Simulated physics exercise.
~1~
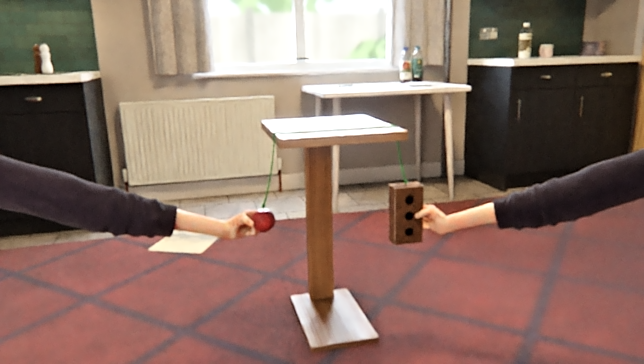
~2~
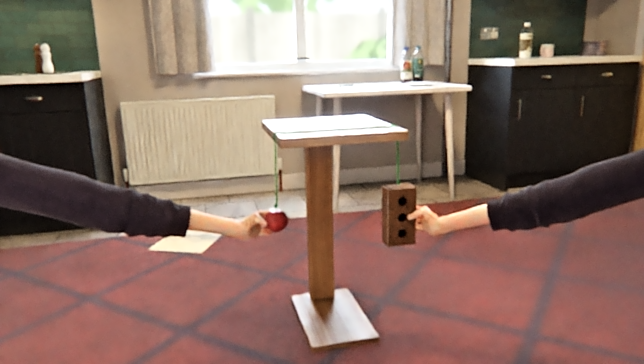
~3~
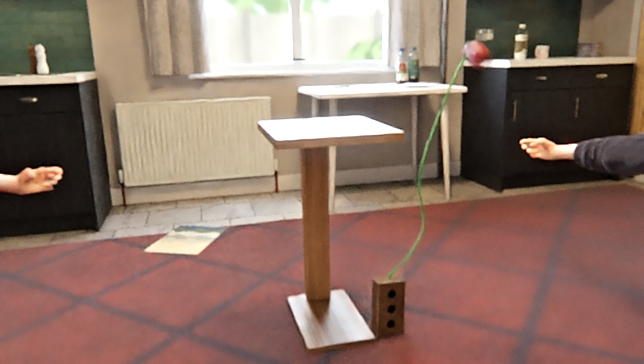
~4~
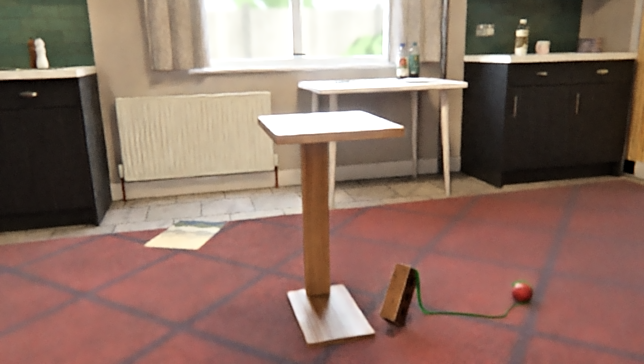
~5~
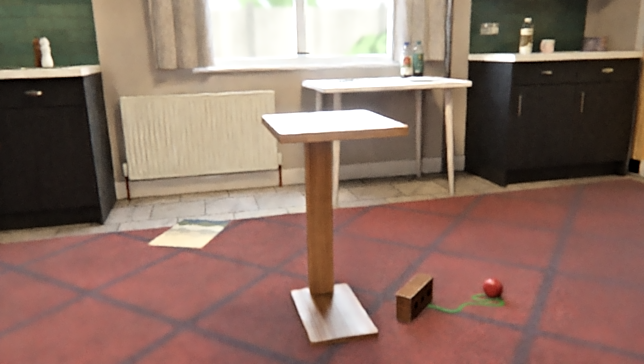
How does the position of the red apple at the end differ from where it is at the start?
At the start the apple is held in a hand off the floor on the left side of the small table. At the end it lies on the red floor to the right of the table, beyond the brick.
In this clip, two hands hold a red apple and a brown brick, joined by a green ribbon over a small table, then let go and draw back. The brick drops on the right, the apple flies over to that side, and both end on the floor.
